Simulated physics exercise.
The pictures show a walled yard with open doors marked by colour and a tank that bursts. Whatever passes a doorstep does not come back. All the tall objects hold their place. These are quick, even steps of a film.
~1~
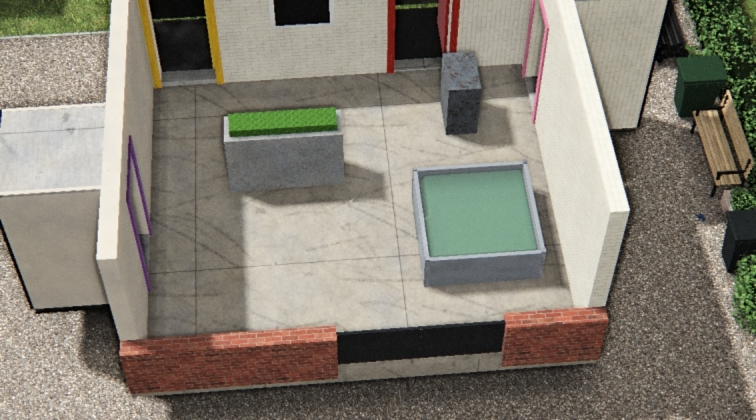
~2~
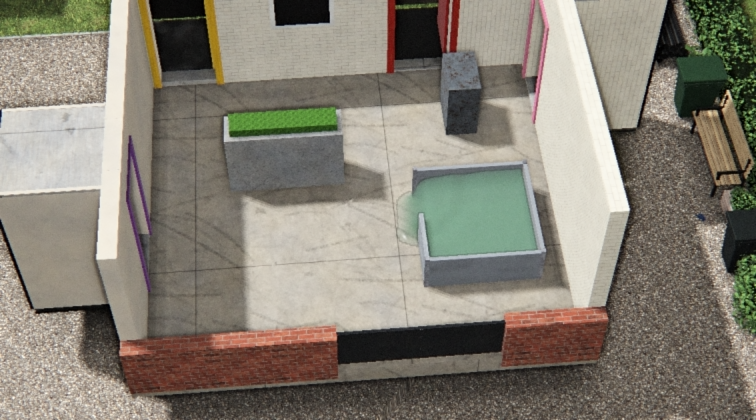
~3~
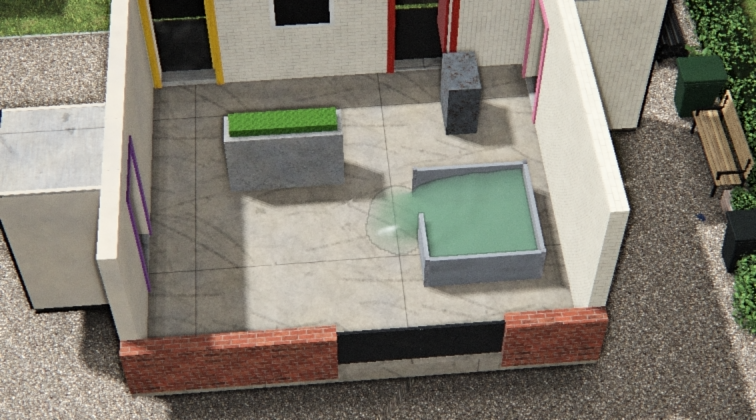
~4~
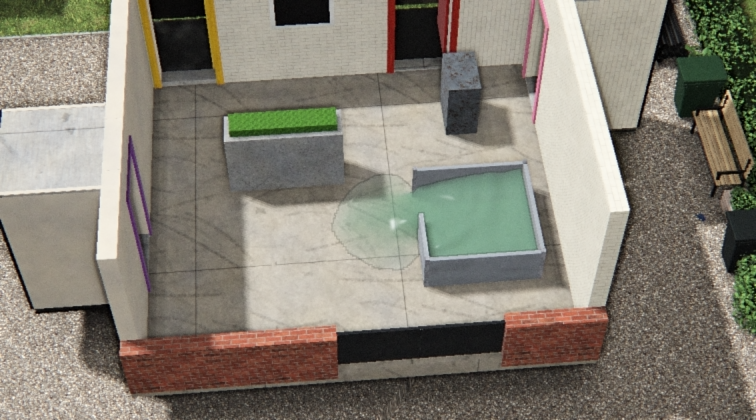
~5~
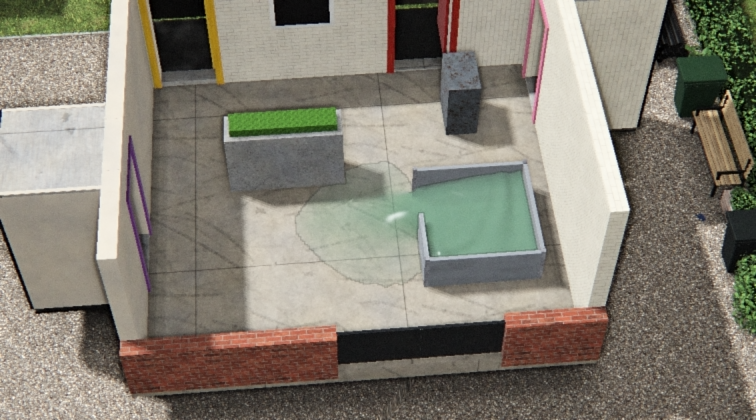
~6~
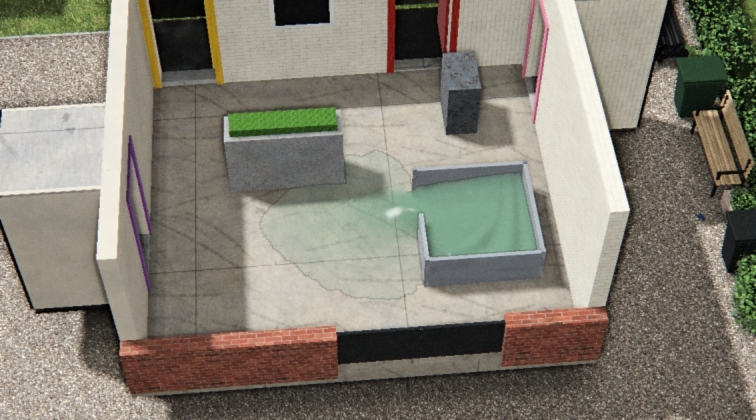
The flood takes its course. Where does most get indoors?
The purple doorway takes the most.
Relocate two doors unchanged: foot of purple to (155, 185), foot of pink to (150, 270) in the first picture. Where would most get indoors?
The one in pink.
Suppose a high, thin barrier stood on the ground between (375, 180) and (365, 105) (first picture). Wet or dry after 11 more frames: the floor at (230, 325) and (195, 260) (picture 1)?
In turn: Under water, wet.
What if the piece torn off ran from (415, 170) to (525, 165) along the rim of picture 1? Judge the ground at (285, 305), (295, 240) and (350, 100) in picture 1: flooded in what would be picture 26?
As listed: Clear, not flooded, under water.
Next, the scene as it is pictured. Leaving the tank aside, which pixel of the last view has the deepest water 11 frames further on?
I would point to (151, 224).
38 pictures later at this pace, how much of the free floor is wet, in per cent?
Close to 65 %.
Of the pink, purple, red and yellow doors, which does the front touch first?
That is the one in purple.
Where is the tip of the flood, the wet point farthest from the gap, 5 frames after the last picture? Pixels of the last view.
Around (151, 215).
A moment on, water covers 30 % of the floor; purple door not reached, yellow door not reached, red door not reached, pink door not reached.
Next, water covers 45 % of the floor; purple door a trickle in, yellow door not reached, red door not reached, pink door not reached.
Then, water covers 55 % of the floor; purple door a lot in, yellow door wet at the sill, nothing in, red door wet at the sill, nothing in, pink door not reached.
Later, water covers 65 % of the floor; purple door a lot in, yellow door wet at the sill, nothing in, red door wet at the sill, nothing in, pink door wet at the sill, nothing in.
In the end, water covers 85 % of the floor; purple door a lot in, yellow door wet at the sill, nothing in, red door wet at the sill, nothing in, pink door wet at the sill, nothing in; the purple door has let in the most.
